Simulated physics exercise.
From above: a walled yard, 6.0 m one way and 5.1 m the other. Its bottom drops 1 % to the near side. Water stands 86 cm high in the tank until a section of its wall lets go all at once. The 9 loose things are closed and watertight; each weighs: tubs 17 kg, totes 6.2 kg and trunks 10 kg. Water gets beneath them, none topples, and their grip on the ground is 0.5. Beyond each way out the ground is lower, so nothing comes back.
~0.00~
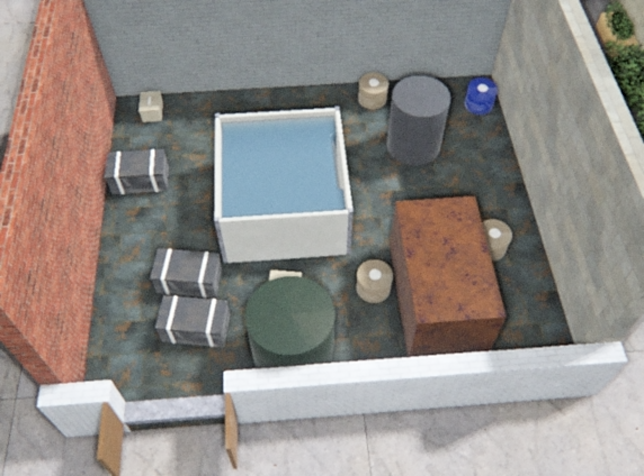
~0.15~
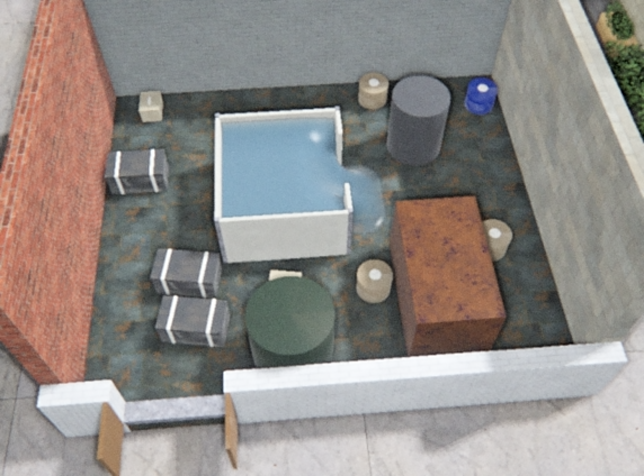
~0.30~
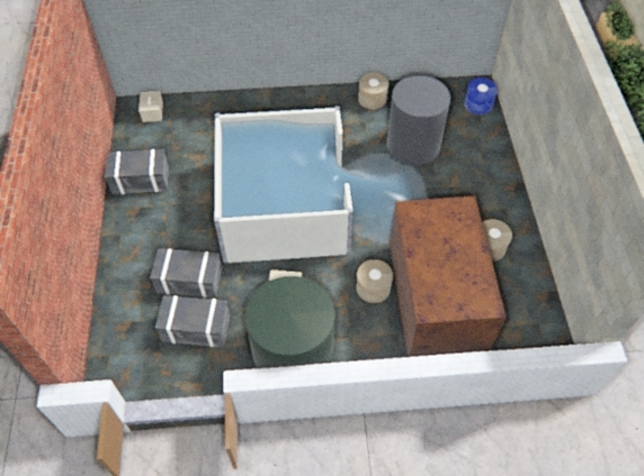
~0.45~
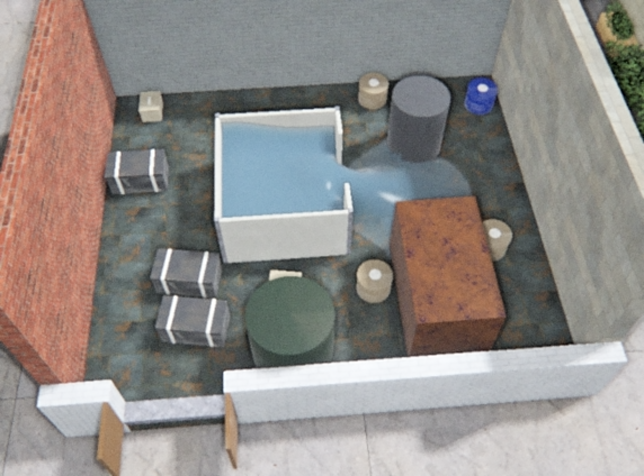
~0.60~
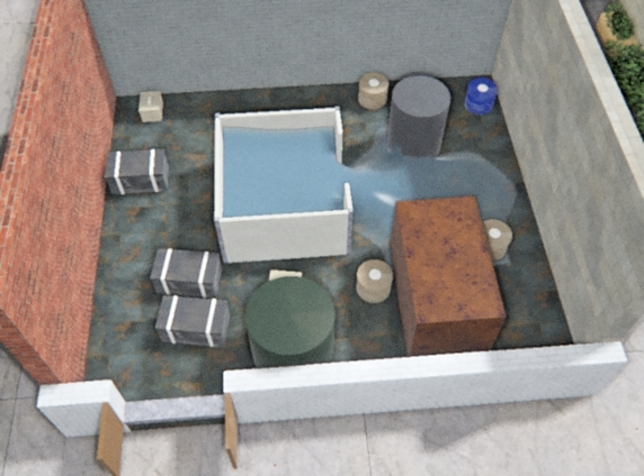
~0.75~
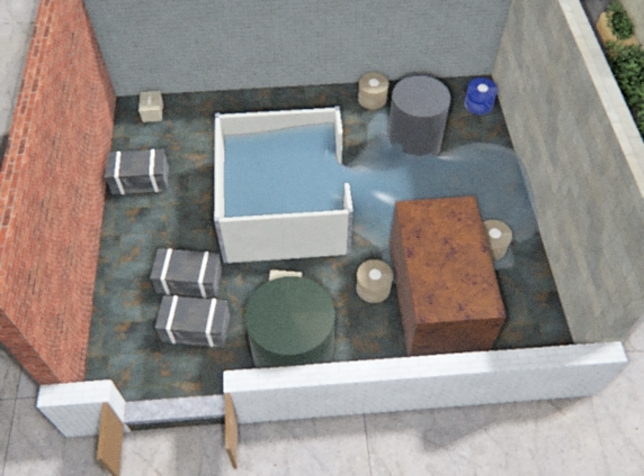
A walled yard with a dark mottled floor, one red brick side and a gap in the low white near wall is seen from above by a still camera. A white-walled pool of blue water stands among grey trunks on the left, green and grey cylinders, a rusty brown block, beige tubs and a blue tub. The pool's right wall opens and water pours out, spreading rightward around the grey cylinder and brown block, while the objects stay put.
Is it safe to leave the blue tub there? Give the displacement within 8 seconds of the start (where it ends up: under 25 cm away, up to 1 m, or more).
The blue tub travels far.
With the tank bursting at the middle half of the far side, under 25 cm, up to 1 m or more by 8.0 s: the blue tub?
Then the blue tub travels far.
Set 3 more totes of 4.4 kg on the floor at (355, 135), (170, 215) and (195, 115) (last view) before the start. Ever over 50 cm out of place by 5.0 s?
In that order: Over, short of it, past it.
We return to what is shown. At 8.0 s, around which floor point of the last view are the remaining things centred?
Around (247, 256).
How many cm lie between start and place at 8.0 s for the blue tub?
About 400 cm.
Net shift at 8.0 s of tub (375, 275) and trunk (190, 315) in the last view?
In turn: 40 cm, 40 cm.
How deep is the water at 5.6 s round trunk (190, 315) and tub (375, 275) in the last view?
About 1 and 10 cm.
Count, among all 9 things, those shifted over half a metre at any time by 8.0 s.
6 of them.
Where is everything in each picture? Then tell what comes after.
The blue tub at (483, 88) rests on the ground; 2.6 m2 under water; 0 of 9 have shifted, in the first frame.
The blue tub at (483, 88), on the bottom; water covers 3.2 m2; 0 of 9 have shifted, in the second frame.
The blue tub at (483, 88) rests on the ground; water covers 4.2 m2; 0 of 9 have shifted, in the third frame.
The blue tub at (483, 88), on the bottom; 5.1 m2 under water; 0 of 9 have shifted, in the fourth frame.
The blue tub at (483, 88), on the bottom; water covers 6.1 m2; 0 of 9 have shifted, in the fifth frame.
The blue tub at (483, 88) rests on the ground; water covers 7.1 m2; 0 of 9 have shifted, in the sixth frame.
After 1.6 s the blue tub is near (478, 85), 0.1 m from its start, aground; 0 of 9 are out; 0 afloat.
After 3.6 s the blue tub is near (373, 98), 1.7 m from its start, afloat; 0 of 9 are out; 2 afloat.
After 5.6 s the blue tub is near (266, 121), 3.4 m from its start, afloat; 0 of 9 are out; 3 afloat.
After 8.0 s the blue tub is near (220, 132), 4.1 m from its start, aground; 0 of 9 are out; 4 afloat.
